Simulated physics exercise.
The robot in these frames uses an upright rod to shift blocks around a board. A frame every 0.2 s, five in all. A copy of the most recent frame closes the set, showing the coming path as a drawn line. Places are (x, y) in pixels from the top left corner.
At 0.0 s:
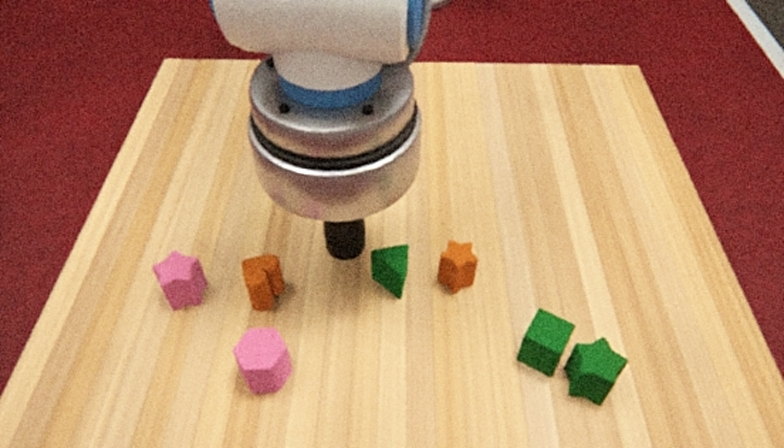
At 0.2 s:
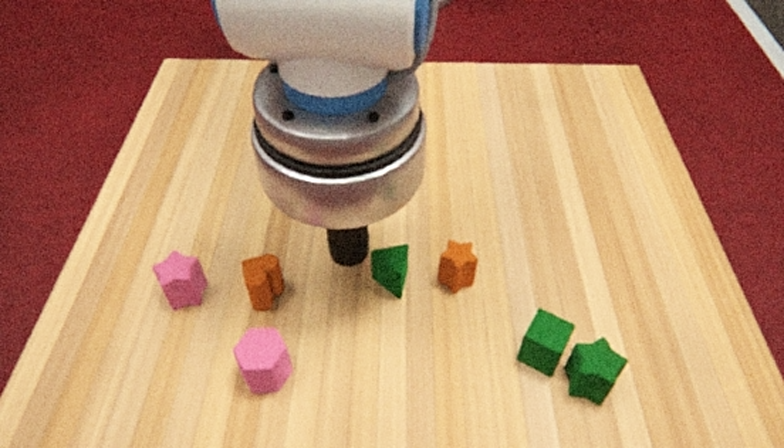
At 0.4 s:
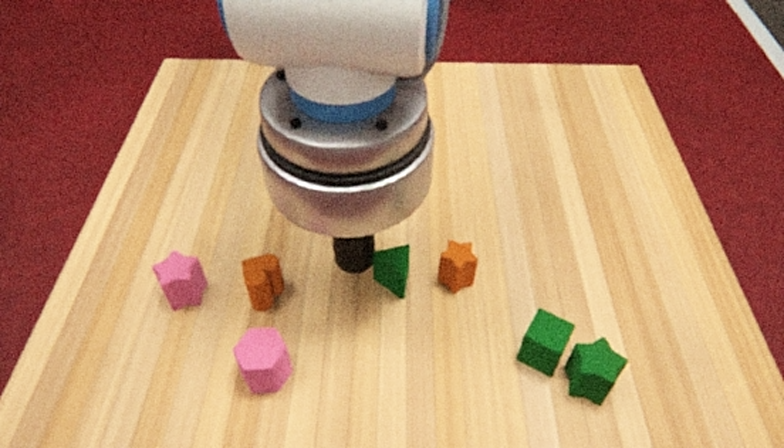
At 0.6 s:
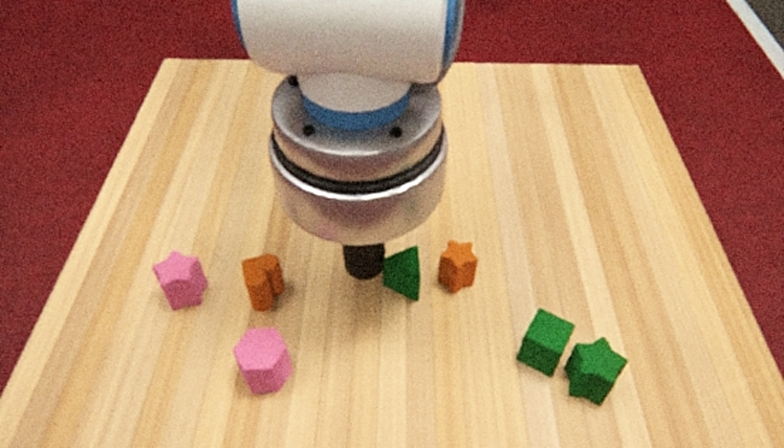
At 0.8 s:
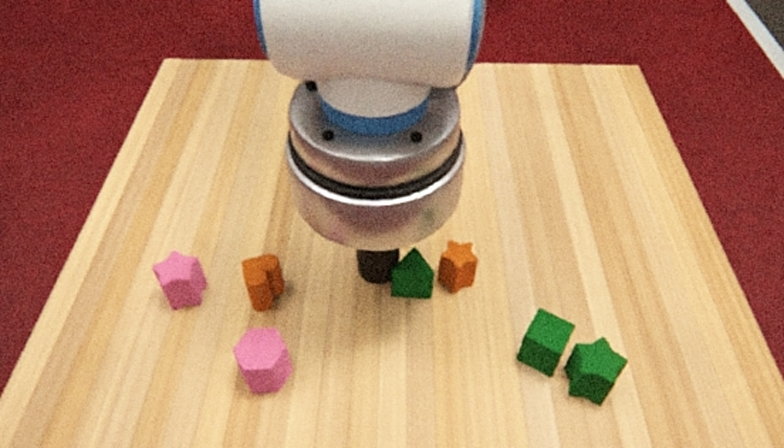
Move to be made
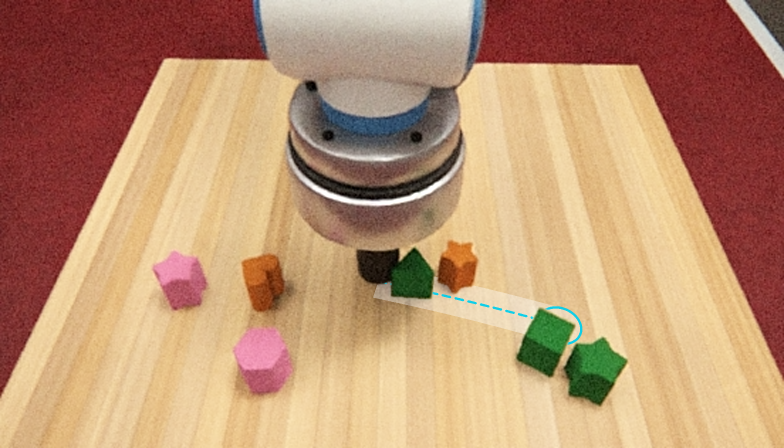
On a wooden board scattered with pink, orange and green blocks, a robot arm lowered its dark rod toward the green three-sided block, then nudged it a little rightward, turning it beside the orange star.
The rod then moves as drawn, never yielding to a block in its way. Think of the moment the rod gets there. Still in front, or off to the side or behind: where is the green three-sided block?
By then it is in front of the rod.
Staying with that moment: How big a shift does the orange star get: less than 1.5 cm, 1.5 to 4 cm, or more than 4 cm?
Distance: 1.5 to 4 cm.
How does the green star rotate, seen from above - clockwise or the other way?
Looking down, it rotates anti-clockwise.
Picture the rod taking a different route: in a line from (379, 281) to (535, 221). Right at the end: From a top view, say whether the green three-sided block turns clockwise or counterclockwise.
Looking down, it rotates clockwise.
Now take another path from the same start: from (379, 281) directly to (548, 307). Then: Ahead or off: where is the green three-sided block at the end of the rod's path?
The green three-sided block stays in front.
The drawn path runs from (379, 281) directly to (560, 325).
On the path given first. One third of the way, rod at (440, 282); green three-sided block at (477, 274), turned 35° anticlockwise; orange star at (473, 249), turned 25° anticlockwise.
Two thirds of the way, rod at (501, 297); green three-sided block at (540, 292), turned 20° anticlockwise; orange star at (492, 249), turned 100° anticlockwise.
At the end, rod at (564, 314); green three-sided block at (606, 314); orange star at (492, 249), turned 100° anticlockwise; green square block at (564, 336), turned 60° clockwise; green star at (606, 366), turned 25° anticlockwise.
